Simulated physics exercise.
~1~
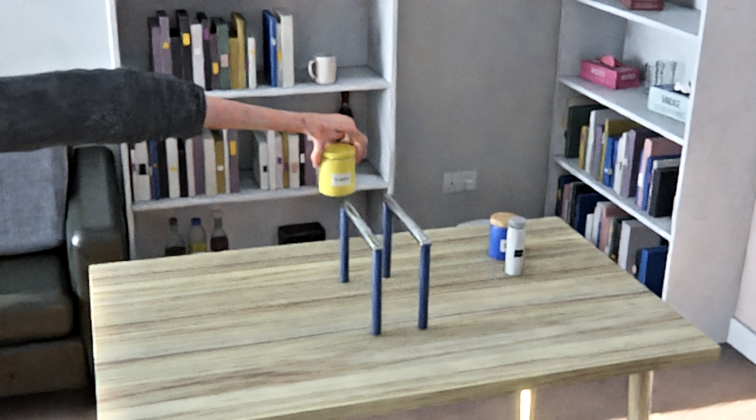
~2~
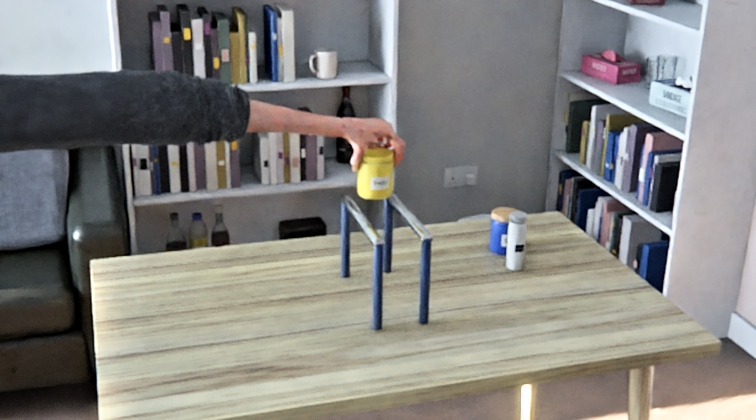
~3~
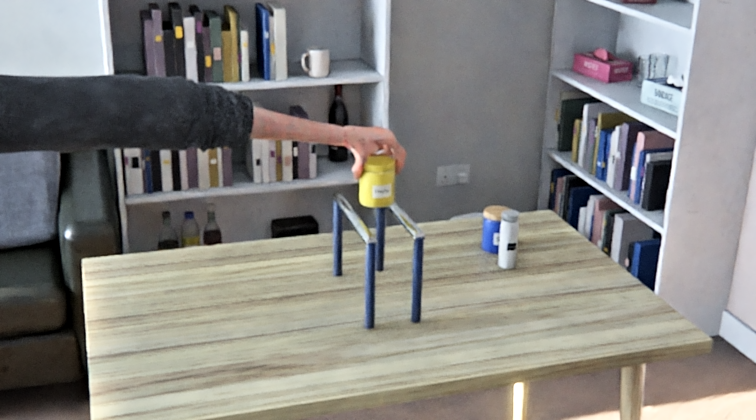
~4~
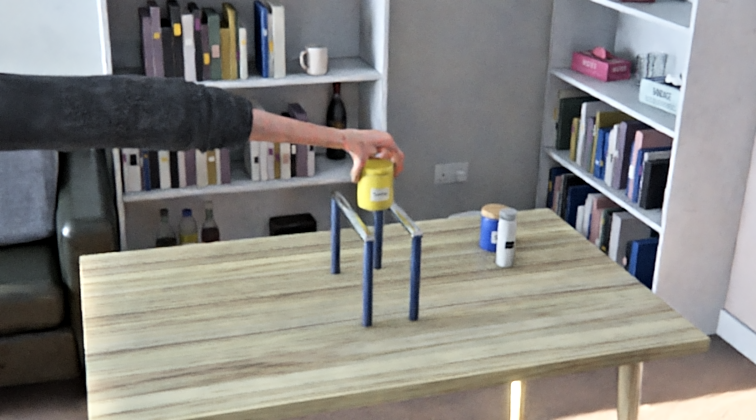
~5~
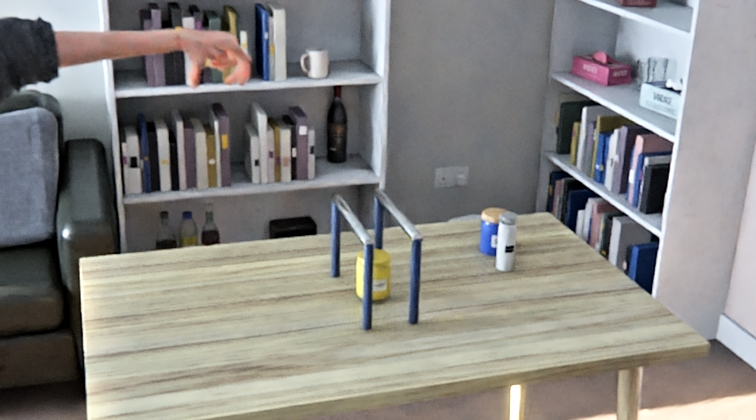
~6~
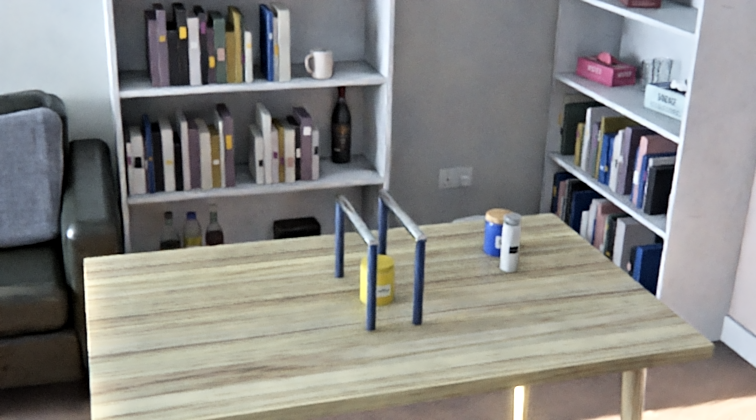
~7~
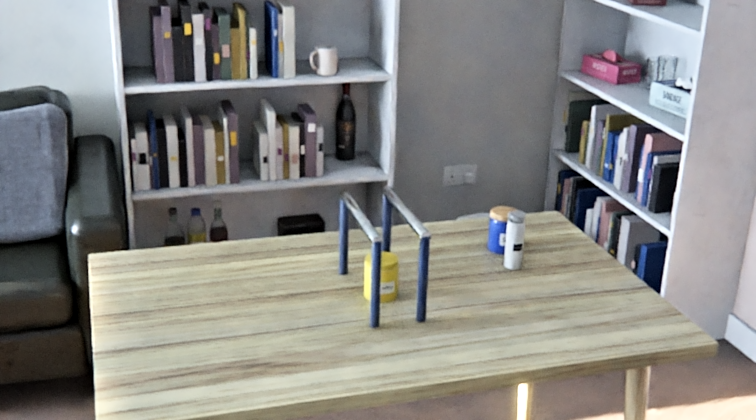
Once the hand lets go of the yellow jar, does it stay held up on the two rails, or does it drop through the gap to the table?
It drops through the gap between the rails and ends up standing upright on the table.
